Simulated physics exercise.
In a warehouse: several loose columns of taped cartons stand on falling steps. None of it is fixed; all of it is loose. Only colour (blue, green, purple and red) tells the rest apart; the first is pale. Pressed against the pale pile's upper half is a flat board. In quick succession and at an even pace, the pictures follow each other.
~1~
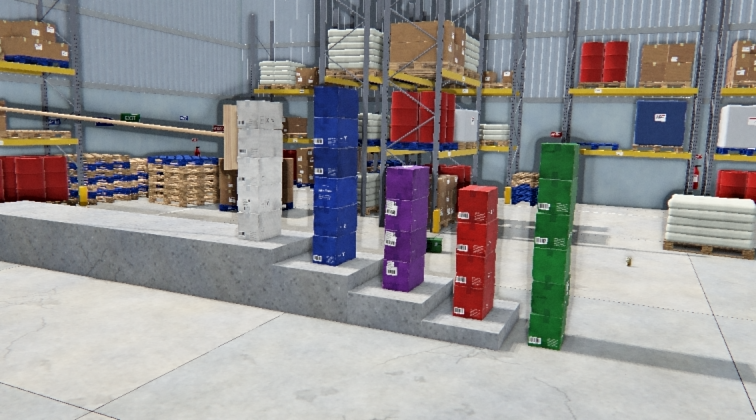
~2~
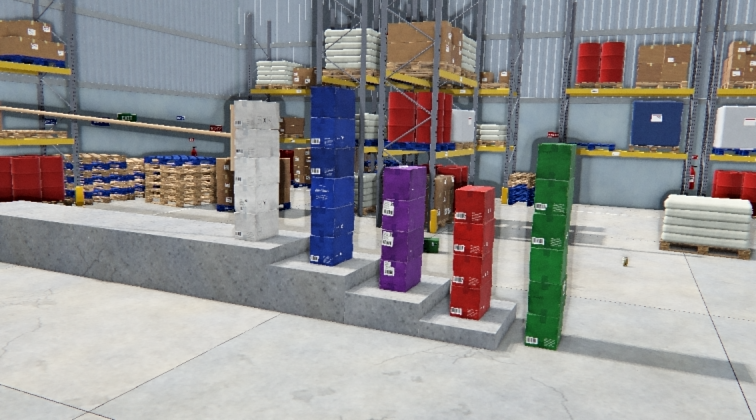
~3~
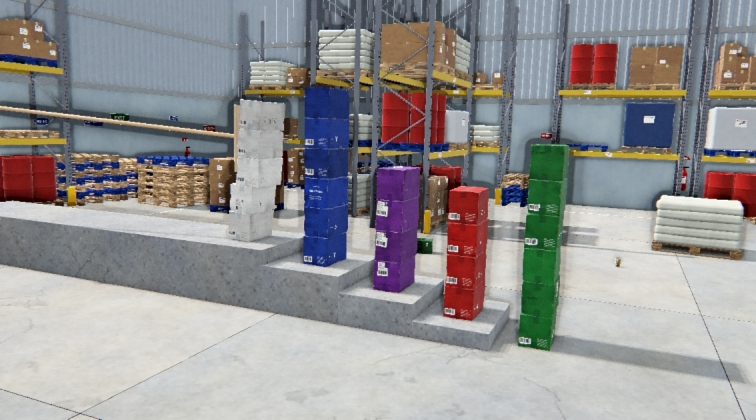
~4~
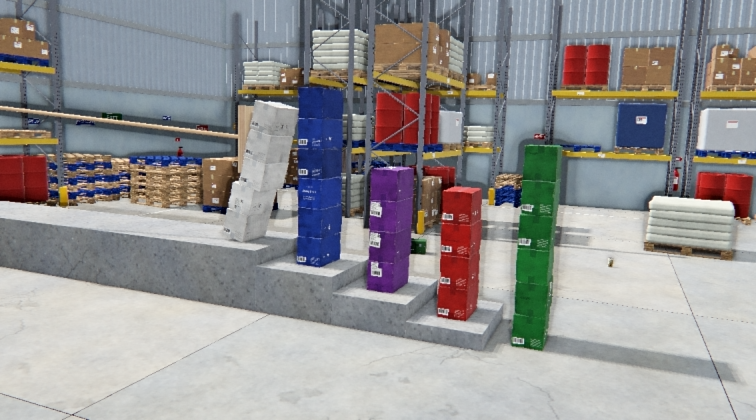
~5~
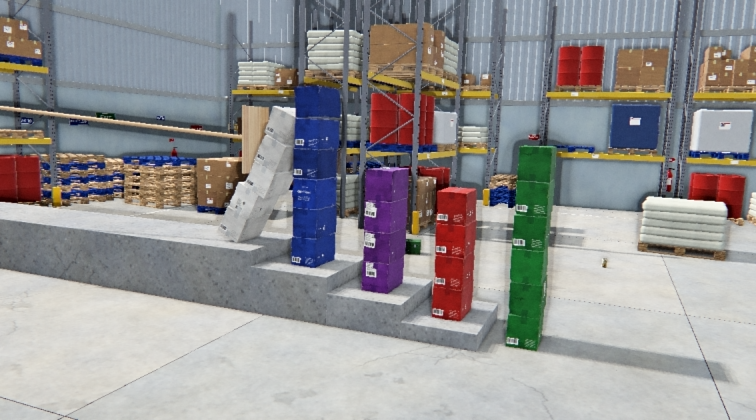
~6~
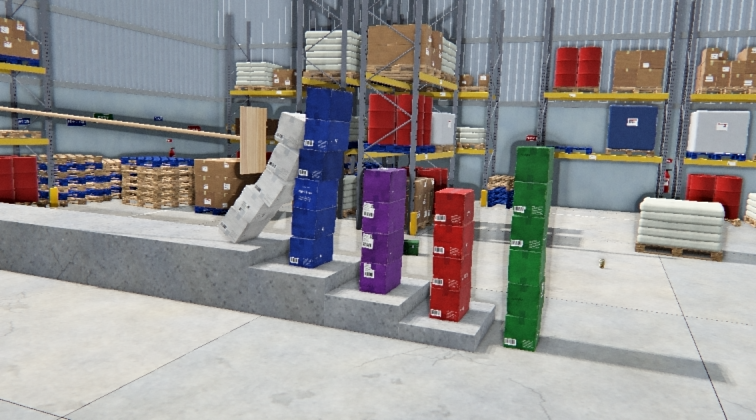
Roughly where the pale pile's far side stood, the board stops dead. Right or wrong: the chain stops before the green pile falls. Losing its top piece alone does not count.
Wrong.
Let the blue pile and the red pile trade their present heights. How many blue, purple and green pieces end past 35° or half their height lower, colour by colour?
Blue 4, purple 4, green 5.
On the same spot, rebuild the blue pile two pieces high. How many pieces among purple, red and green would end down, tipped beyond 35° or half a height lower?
When it all settles, purple has 3 down, red has 3, and green has 5.
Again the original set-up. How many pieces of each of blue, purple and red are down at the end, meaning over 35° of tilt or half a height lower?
Blue: 6, purple: 4, red: 4.
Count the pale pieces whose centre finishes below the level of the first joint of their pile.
The number works out at 5.
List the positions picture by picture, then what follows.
In the first frame (each place is the centre of the face we see best; the camera pans a little), board (225, 128) not yet touching; top green carton (557, 162); top purple carton (399, 184); the others all in place.
The second frame shows board (232, 129) not yet touching; top green carton (554, 162).
The third frame shows board (235, 129) pushing, top of the pale pile leaning barely; top green carton (547, 163); the others all in place.
The fourth frame shows board (239, 130) pushing, top of the pale pile leaning a little; top green carton (540, 163); the others all in place.
The fifth frame shows board (243, 130) pushing, top of the pale pile leaning clearly; top green carton (534, 164); top blue carton (307, 102) tilted barely; one has shifted.
The sixth frame shows board (241, 131) stopped, top of the pale pile leaning clearly; top green carton (532, 165); top blue carton (318, 104) tilted barely; steepest lean, the carton at (303, 223); 5 have shifted.
Just after the last frame, 5 of the pale pile down; none of the 6 green cartons down (1 of 20 in all colours); top green carton unmoved; top blue carton tilted well over, half its height lower.
A moment on, 5 of the pale pile down; none of the 6 green cartons down (8 of 20 in all colours); top green carton tilted well over, half its height lower; top blue carton on its side.
Further on, 5 of the pale pile down; 6 of the 6 green cartons down (20 of 20 in all colours); top green carton on its side; top blue carton upside down.
When it is over, 5 of the pale pile down; 6 of the 6 green cartons down (20 of 20 in all colours); top green carton on its side; top red carton some three heights lower. In pixels of the last frame, middles, top green carton near (717, 356), top red carton near (676, 311).
